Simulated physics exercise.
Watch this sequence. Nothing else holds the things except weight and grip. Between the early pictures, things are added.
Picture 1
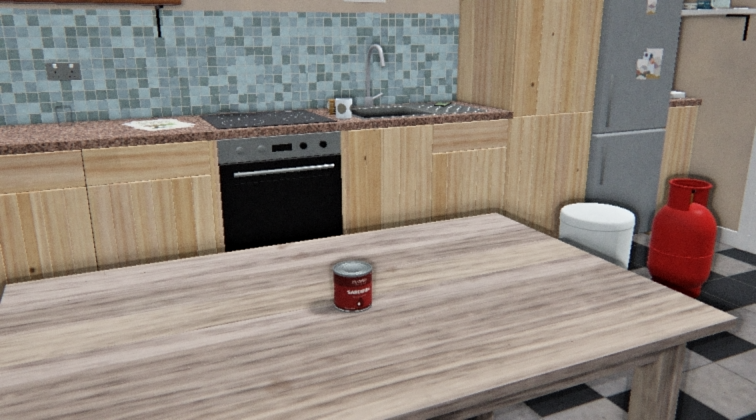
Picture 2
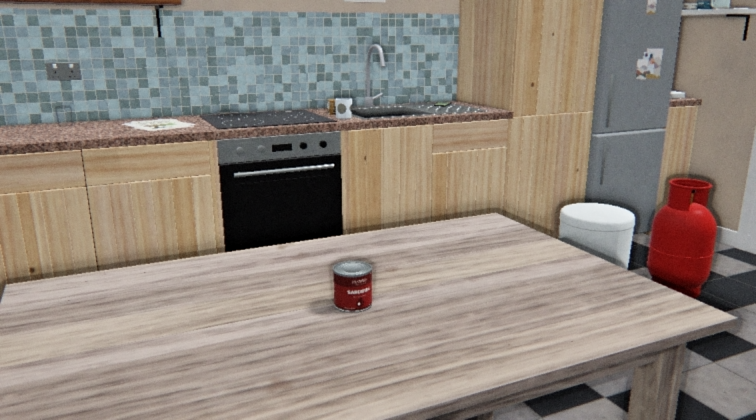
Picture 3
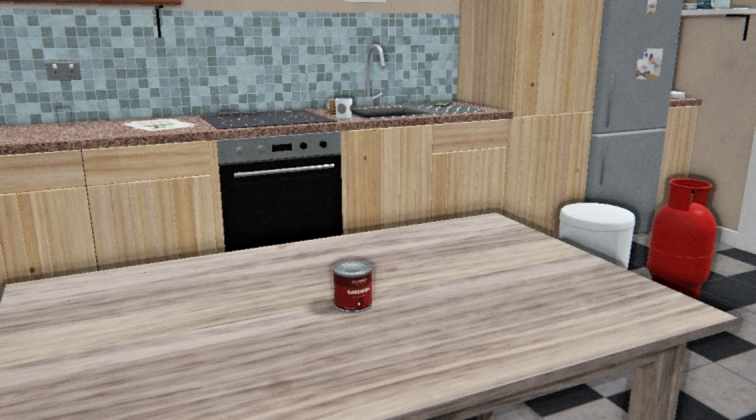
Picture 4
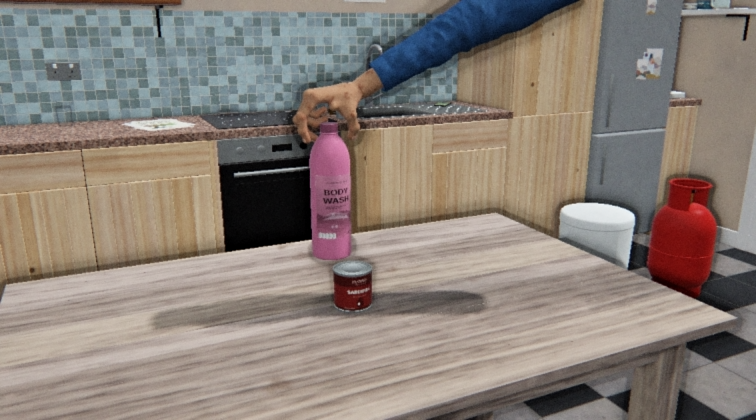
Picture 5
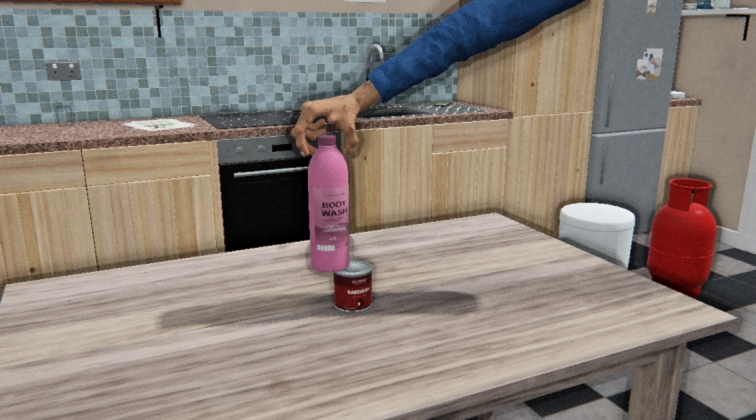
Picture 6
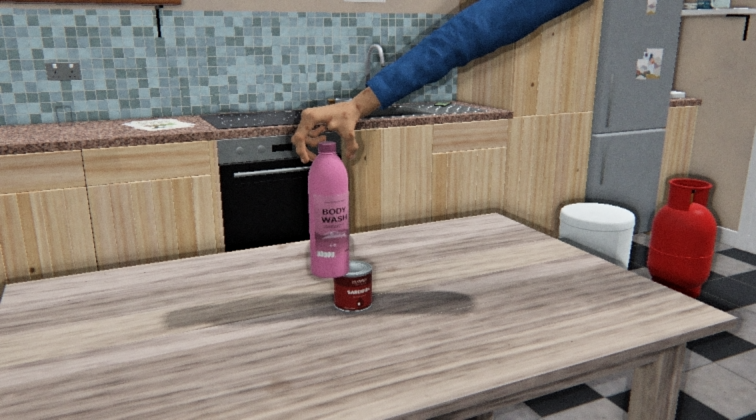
A hand lowers a pink bottle onto the wooden table just behind a small red can.
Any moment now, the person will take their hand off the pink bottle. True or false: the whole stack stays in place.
False.
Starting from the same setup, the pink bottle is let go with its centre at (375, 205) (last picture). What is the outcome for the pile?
It collapses.
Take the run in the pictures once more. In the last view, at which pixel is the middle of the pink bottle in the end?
Look near (251, 306) in the final picture.
Then, 0.50 s later than the last frame, pink bottle now fallen.
Then, 0.60 s later than the last frame, things are still on the move.
When it is over, fallen, pink bottle; red pot as before. End places, in pixels of the last picture, pink bottle near (251, 306). The pile gives way.
